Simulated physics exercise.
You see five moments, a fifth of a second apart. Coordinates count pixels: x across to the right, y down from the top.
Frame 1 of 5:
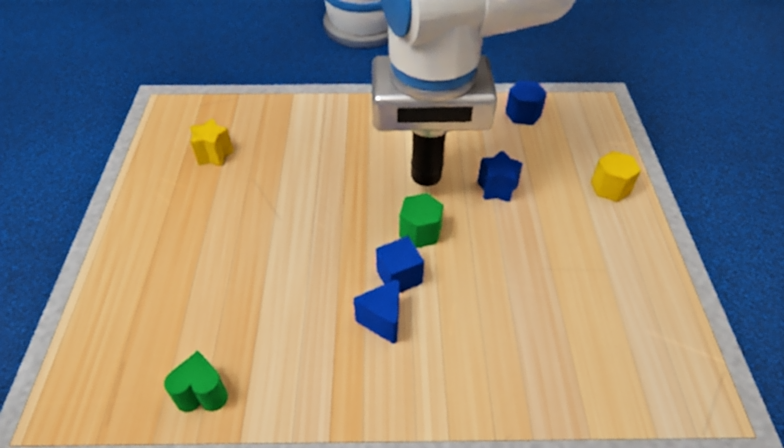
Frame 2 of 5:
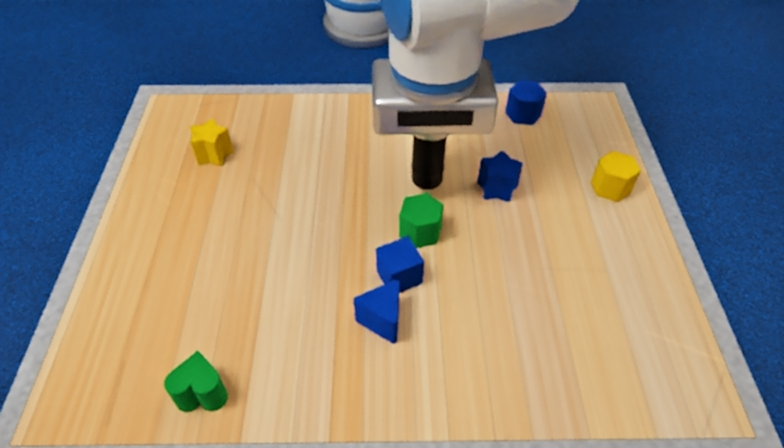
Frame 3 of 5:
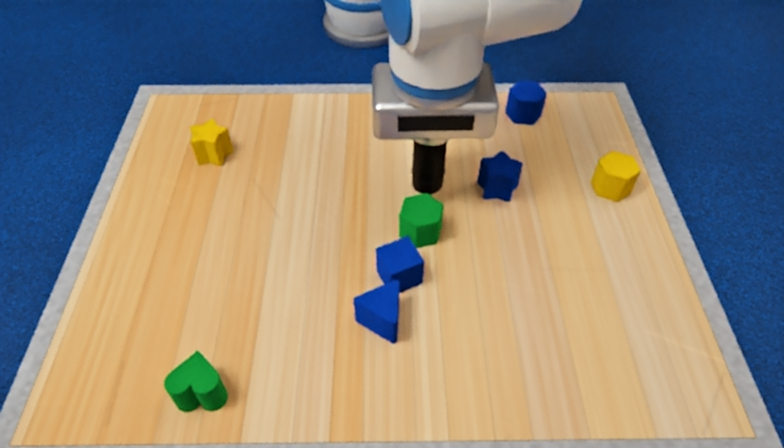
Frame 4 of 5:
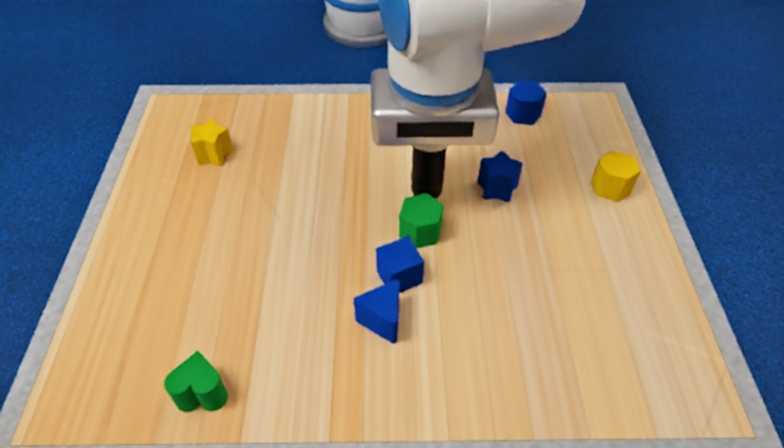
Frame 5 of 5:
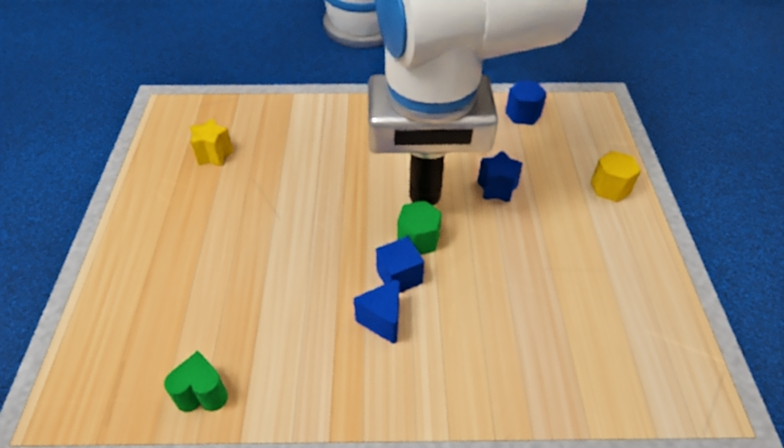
A pale wooden board with a grey border lies on a blue surface, seen from above at an angle by a still camera. A white and blue robot arm holds a black peg above a green hexagon, blue cube and blue triangular block, with yellow blocks at both sides, more blue ones upper right and a green heart lower left. The peg moves slightly downward toward the viewer and nudges the hexagon a little.
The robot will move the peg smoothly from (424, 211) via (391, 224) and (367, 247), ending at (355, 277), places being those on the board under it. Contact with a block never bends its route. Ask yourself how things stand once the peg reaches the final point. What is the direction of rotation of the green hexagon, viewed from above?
Its spin: Anticlockwise.
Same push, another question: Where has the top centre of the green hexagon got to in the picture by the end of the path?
The middle of its top is at (405, 233).
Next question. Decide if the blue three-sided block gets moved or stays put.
In the end it has not been moved.
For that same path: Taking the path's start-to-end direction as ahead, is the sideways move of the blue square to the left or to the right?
To the left.
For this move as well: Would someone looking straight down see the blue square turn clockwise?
Short answer: Yes.
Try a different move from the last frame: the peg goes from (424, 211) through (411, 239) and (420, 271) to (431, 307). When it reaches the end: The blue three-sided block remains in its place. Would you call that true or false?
Answer: False.
What follows on the original path. One third of the way, peg at (391, 210); blue square at (401, 261), turned 20° clockwise; green hexagon at (409, 227), turned 60° anticlockwise.
Two thirds of the way, peg at (366, 234); blue square at (406, 266), turned 30° clockwise; green hexagon at (405, 233), turned 100° anticlockwise.
At the end, peg at (354, 264); blue three-sided block still; blue square at (406, 266), turned 30° clockwise; green hexagon at (405, 233), turned 100° anticlockwise.
